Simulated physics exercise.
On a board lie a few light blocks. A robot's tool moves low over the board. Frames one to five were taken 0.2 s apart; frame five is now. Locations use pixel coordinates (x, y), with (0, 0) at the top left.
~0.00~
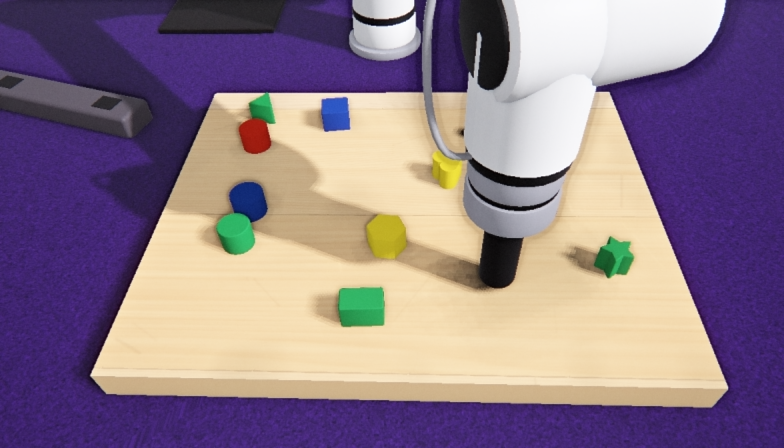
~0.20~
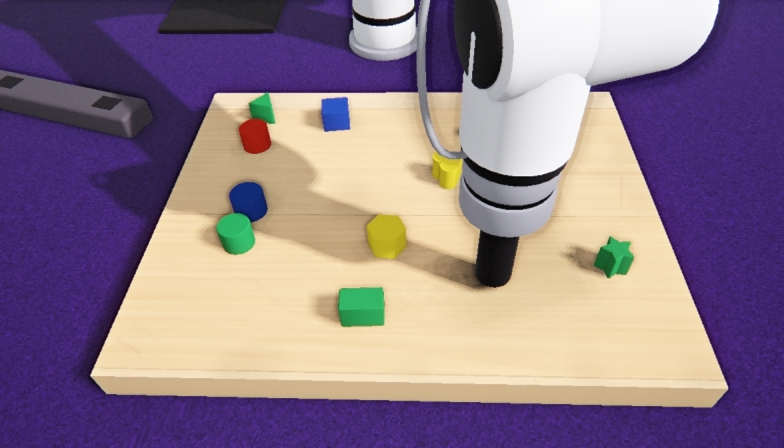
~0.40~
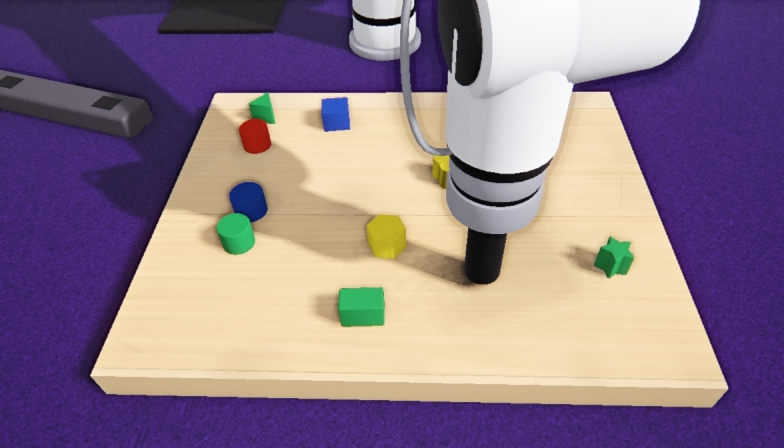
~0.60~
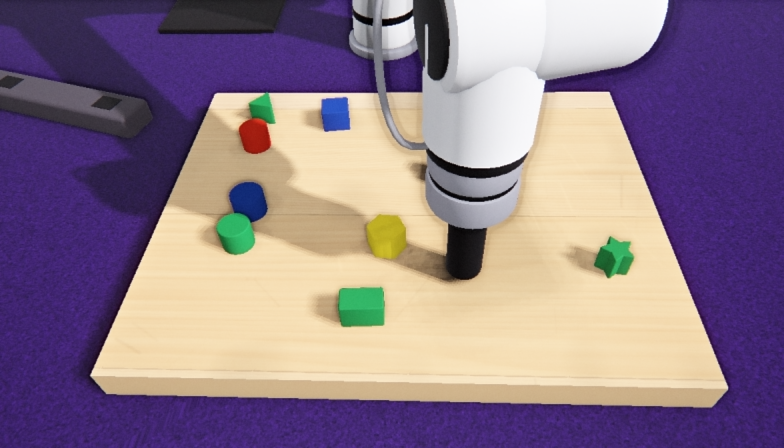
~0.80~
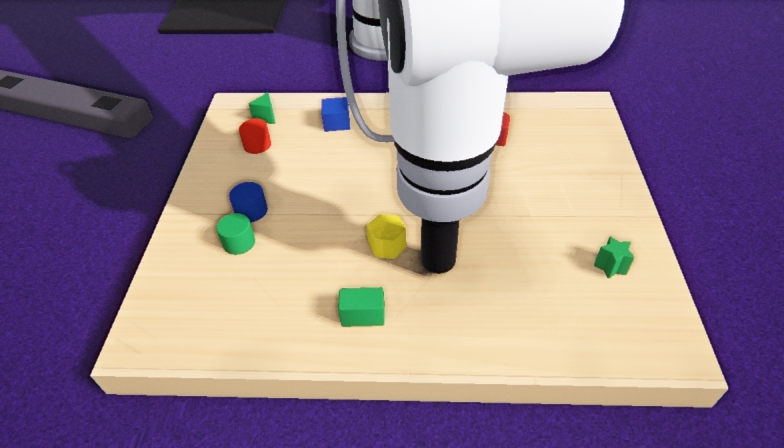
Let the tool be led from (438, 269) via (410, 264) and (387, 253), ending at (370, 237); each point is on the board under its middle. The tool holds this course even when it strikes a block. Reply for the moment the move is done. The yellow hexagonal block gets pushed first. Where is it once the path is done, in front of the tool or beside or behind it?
It is still in front.
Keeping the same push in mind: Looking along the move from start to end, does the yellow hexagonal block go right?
Yes
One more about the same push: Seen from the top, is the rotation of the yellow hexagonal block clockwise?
In short: Yes.
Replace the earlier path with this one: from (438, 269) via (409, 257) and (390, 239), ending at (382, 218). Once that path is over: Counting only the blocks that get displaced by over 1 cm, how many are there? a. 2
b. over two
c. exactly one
The correct letter is c.
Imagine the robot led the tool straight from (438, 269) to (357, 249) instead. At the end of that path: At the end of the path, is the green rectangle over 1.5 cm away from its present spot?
I'd say no.
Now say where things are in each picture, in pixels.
The first frame shows tool's lower end at (497, 276); green rectangle at (361, 298); yellow hexagonal block at (386, 227).
The second frame shows tool at (493, 275); blocks still.
The third frame shows tool at (482, 272); blocks still.
The fourth frame shows tool at (463, 268); blocks still.
The fifth frame shows tool at (438, 261); green rectangle at (361, 298); yellow hexagonal block at (386, 227).
What follows on the original path. Halfway along, tool at (396, 252); yellow hexagonal block at (377, 219), turned 20° clockwise.
At the end, tool at (370, 230); green rectangle still; yellow hexagonal block at (356, 197), turned 35° clockwise.
